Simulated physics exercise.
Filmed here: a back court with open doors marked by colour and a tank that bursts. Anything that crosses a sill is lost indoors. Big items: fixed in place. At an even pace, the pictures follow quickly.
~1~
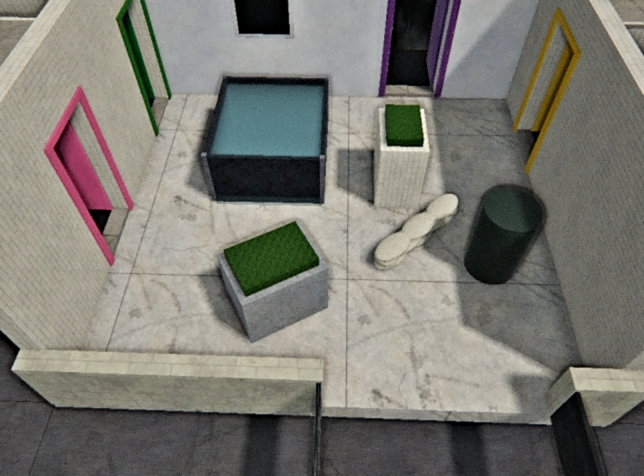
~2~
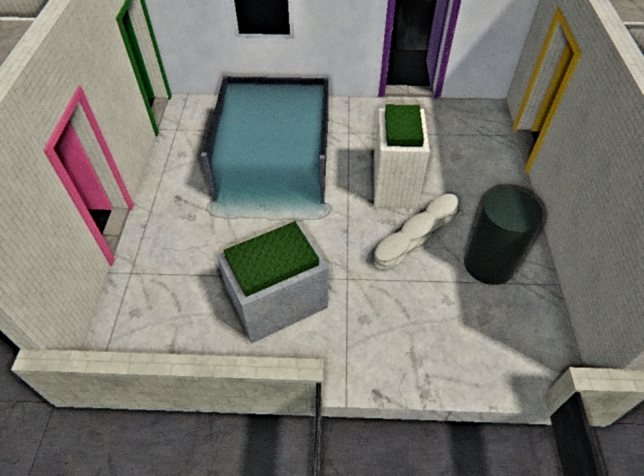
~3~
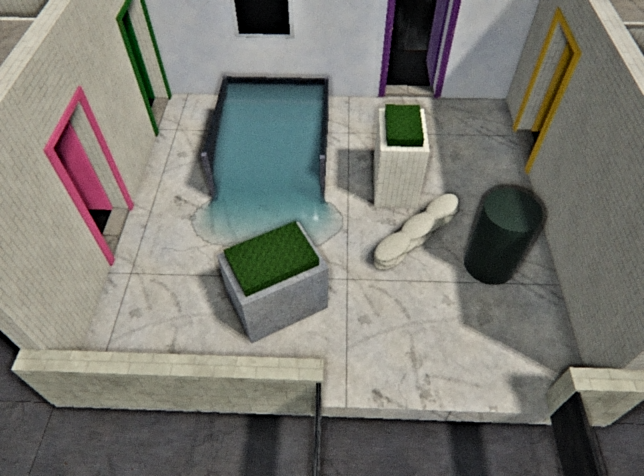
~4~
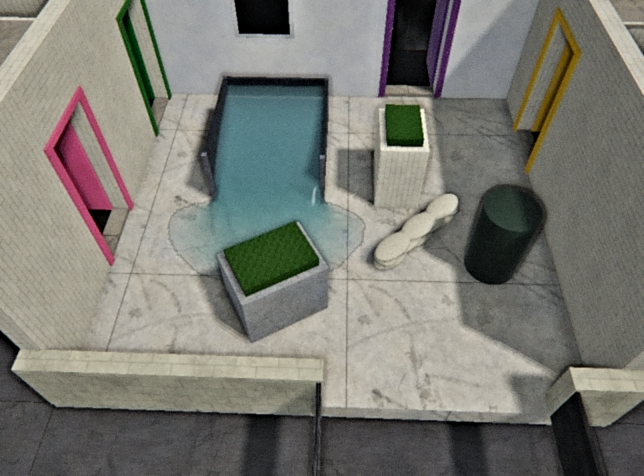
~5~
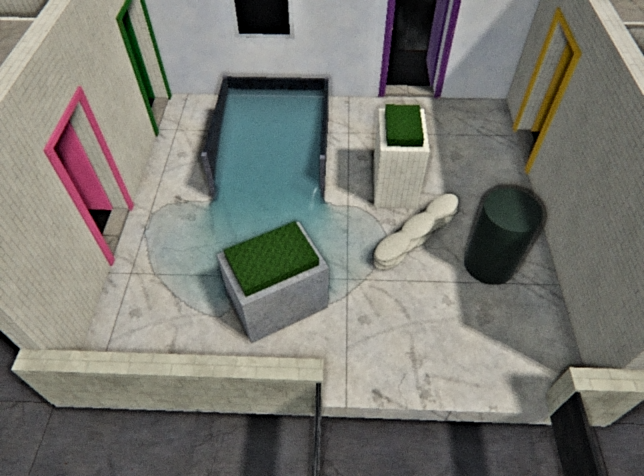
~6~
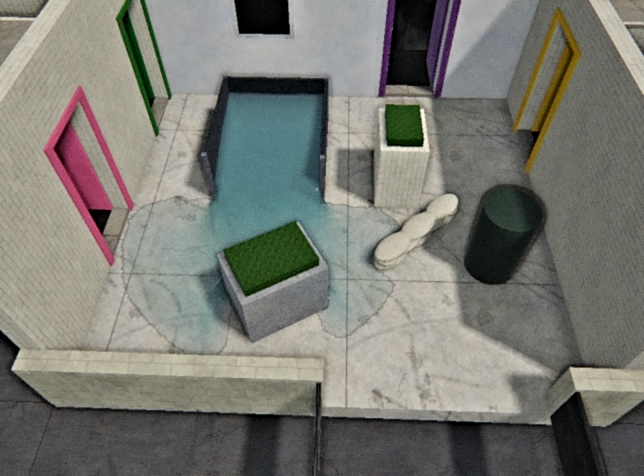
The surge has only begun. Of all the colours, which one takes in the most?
The pink one.
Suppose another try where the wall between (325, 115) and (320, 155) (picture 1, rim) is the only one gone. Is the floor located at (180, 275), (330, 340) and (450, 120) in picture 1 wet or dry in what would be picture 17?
In the order given: Bare, waterlogged, waterlogged.
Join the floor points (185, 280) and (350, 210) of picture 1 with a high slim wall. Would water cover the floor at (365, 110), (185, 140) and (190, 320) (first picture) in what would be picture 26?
Lab note - three points, in order: Flooding; flooding; flooding.
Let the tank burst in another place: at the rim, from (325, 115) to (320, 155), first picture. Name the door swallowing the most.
Answer: The one in purple.
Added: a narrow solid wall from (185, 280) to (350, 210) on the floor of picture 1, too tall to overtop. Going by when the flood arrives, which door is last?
It's the yellow door.
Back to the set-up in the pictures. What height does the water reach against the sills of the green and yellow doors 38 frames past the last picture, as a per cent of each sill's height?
I reckon it's around 110 and then 60 per cent.
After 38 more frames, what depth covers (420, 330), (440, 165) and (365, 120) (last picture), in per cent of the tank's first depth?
In that order: 8, 2 and 2 per cent.
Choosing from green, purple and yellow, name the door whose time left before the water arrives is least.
The green door.
A moment on, water covers 35 % of the floor; green door not reached, purple door not reached, yellow door not reached, pink door wet at the sill, nothing in.
Next, water covers 45 % of the floor; green door not reached, purple door not reached, yellow door not reached, pink door wet at the sill, nothing in.
Then, water covers 60 % of the floor; green door wet at the sill, nothing in, purple door not reached, yellow door not reached, pink door some in.
Later, water covers 80 % of the floor; green door a trickle in, purple door wet at the sill, nothing in, yellow door wet at the sill, nothing in, pink door a lot in.
In the end, water covers 95 % of the floor; green door some in, purple door wet at the sill, nothing in, yellow door wet at the sill, nothing in, pink door a lot in; the pink door has let in the most.
